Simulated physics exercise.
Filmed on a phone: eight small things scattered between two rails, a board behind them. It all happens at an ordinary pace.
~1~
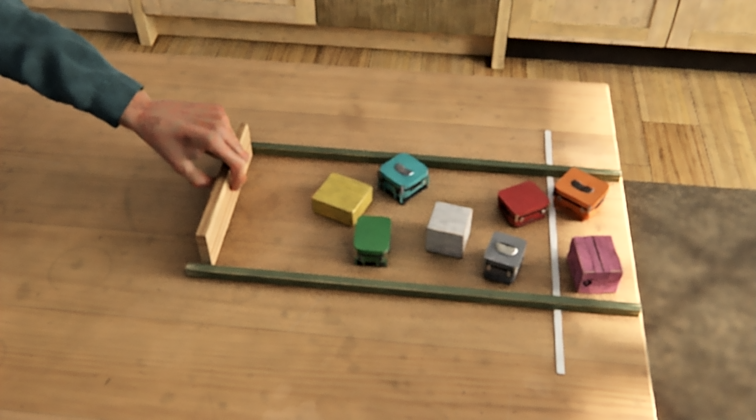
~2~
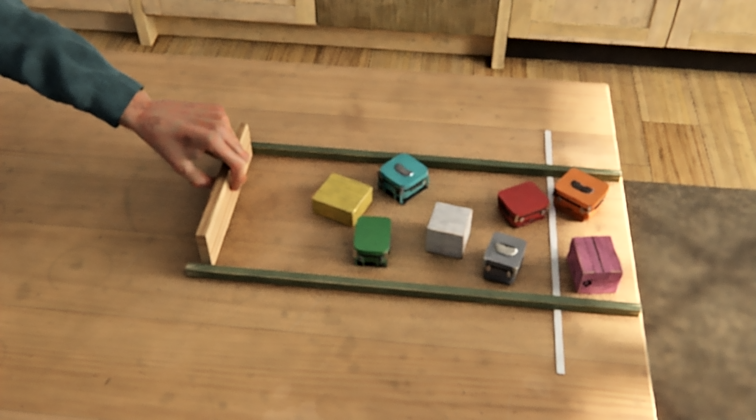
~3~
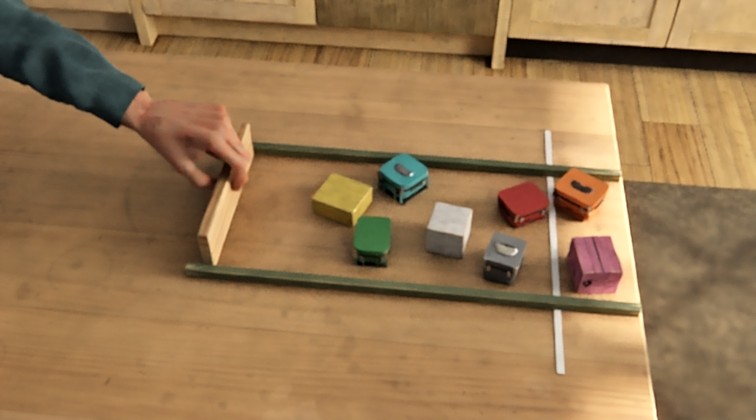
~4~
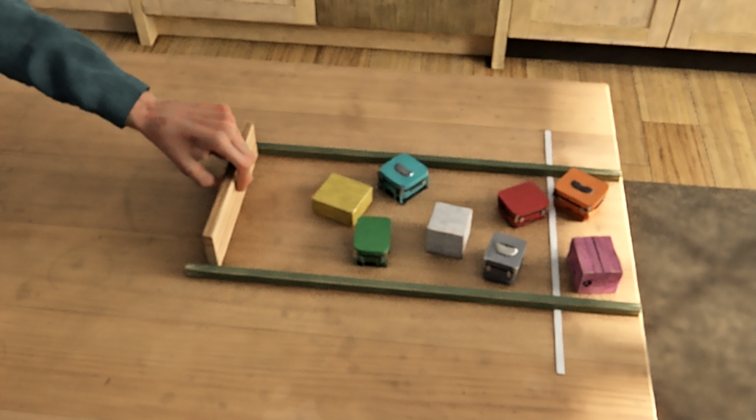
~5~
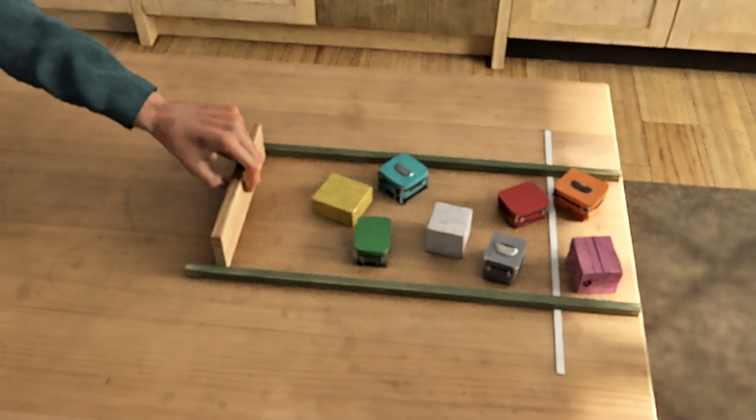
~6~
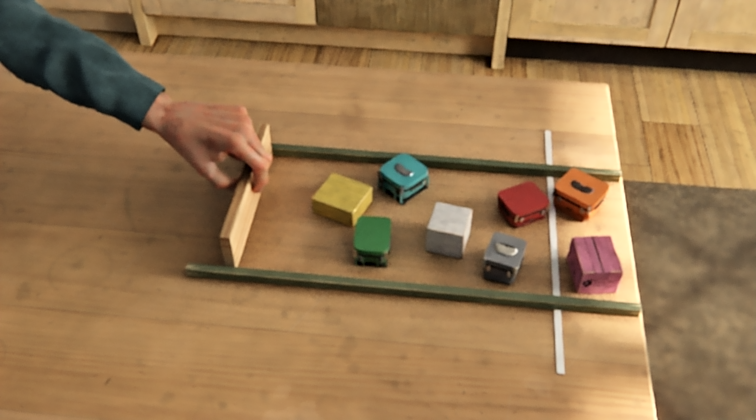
On a wooden table, a hand slides a board slightly right toward scattered small boxes and cases.
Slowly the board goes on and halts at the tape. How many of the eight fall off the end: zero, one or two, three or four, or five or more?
Outcome: The number that fall off is one or two.
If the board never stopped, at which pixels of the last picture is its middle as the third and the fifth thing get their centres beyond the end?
First at (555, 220), next at (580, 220).
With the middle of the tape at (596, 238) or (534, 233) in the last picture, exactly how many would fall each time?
Down on the floor: 5 and 1.
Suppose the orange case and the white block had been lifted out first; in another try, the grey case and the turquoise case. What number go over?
The counts: 1 and 1.
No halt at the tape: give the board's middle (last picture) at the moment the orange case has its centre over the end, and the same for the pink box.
Near (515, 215) and (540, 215).
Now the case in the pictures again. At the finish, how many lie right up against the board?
It touches 3.
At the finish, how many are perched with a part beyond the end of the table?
That would be 2.
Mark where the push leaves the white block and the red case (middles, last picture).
First (620, 248), then (627, 216).
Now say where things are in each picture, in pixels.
The first frame shows pink box (595, 264); orange case (580, 195); red case (522, 205); board (226, 191); tape (553, 235).
The second frame shows orange case (580, 196); board (226, 191).
The third frame shows red case (522, 205); grey case (504, 259).
The fourth frame shows pink box (594, 265); green case (373, 242).
The fifth frame shows orange case (580, 196); turquoise case (403, 179).
The sixth frame shows pink box (594, 265); orange case (580, 196); red case (522, 205); board (248, 193); tape (553, 235).
Early on, none off yet; pink box at rest near (594, 265); orange case at rest near (580, 196); red case at rest near (522, 205).
Finally, the number that fall off is one or two; lost, orange case and pink box.
